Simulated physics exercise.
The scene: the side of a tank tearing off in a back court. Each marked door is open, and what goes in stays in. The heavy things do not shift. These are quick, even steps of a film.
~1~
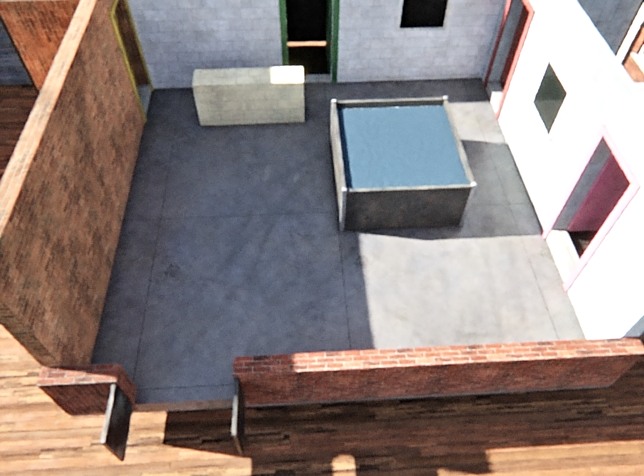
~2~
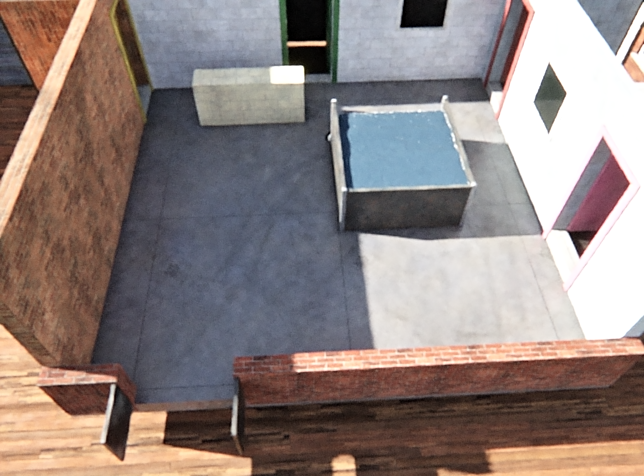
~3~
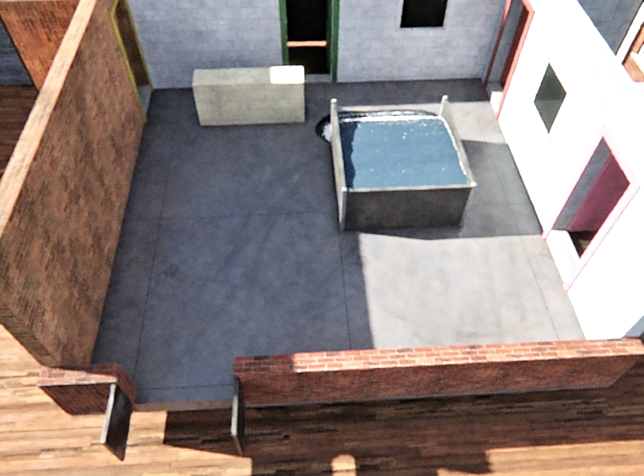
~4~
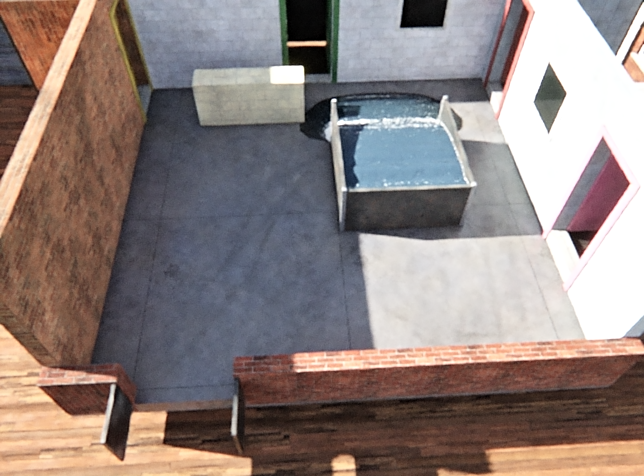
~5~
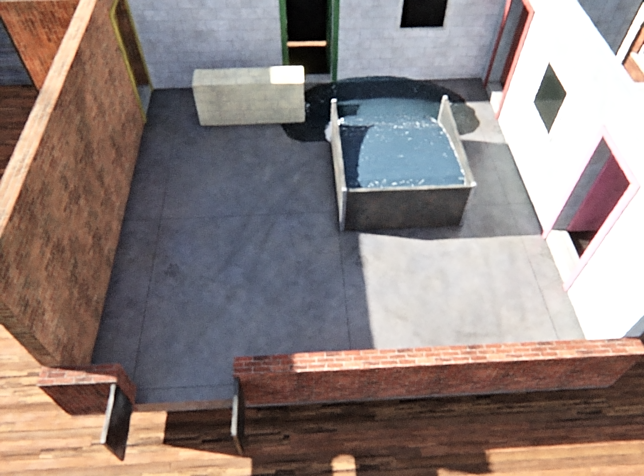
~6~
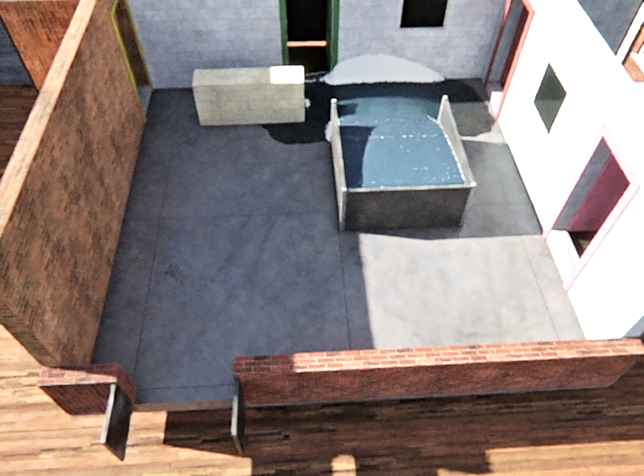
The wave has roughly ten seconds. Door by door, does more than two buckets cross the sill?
One by one: The red door floods; the green door floods; the yellow door floods; the pink door holds within the limit.
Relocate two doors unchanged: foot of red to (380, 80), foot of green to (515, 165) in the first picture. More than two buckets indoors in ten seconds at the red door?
My reading: The red one passes that mark.
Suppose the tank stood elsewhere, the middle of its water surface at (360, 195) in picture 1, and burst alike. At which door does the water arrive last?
It is the door marked pink.
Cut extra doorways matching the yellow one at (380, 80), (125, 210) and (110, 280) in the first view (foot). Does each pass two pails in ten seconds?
In that order: Goes over, holds, holds.
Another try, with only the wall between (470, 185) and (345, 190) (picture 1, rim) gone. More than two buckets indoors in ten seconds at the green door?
Green goes over.
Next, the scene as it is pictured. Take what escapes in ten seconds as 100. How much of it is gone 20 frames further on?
Near 65 in a hundred.
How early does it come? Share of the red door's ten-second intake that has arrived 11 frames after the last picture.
Roughly 30 per cent.
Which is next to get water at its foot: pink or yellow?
I say the one in yellow.
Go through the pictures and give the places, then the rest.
Still water in the open tank at (398, 144), in the first picture.
The front is at (328, 139), out from the gap on the open tank's far side, in the second picture.
The front is at a hidden place, out from the gap on the open tank's far side, in the third picture.
Water pours out on the open tank's far side and has run to a hidden place, in the fourth picture.
Water pours out on the open tank's far side and has run to (320, 86), in the fifth picture.
The front is at a hidden place, out from the gap on the open tank's far side, in the sixth picture.
A moment on, water covers 20 % of the floor; the red door wet at the sill, nothing in, the green door far over two buckets in, the yellow door not reached, the pink door not reached.
Next, water covers 25 % of the floor; the red door over two buckets in, the green door far over two buckets in, the yellow door not reached, the pink door not reached.
Then, water covers 50 % of the floor; the red door far over two buckets in, the green door far over two buckets in, the yellow door over two buckets in, the pink door wet at the sill, nothing in.
Later, water covers 85 % of the floor; the red door far over two buckets in, the green door far over two buckets in, the yellow door far over two buckets in, the pink door wet at the sill, nothing in.
In the end, water covers 95 % of the floor; the red door far over two buckets in, the green door far over two buckets in, the yellow door far over two buckets in, the pink door wet at the sill, nothing in.
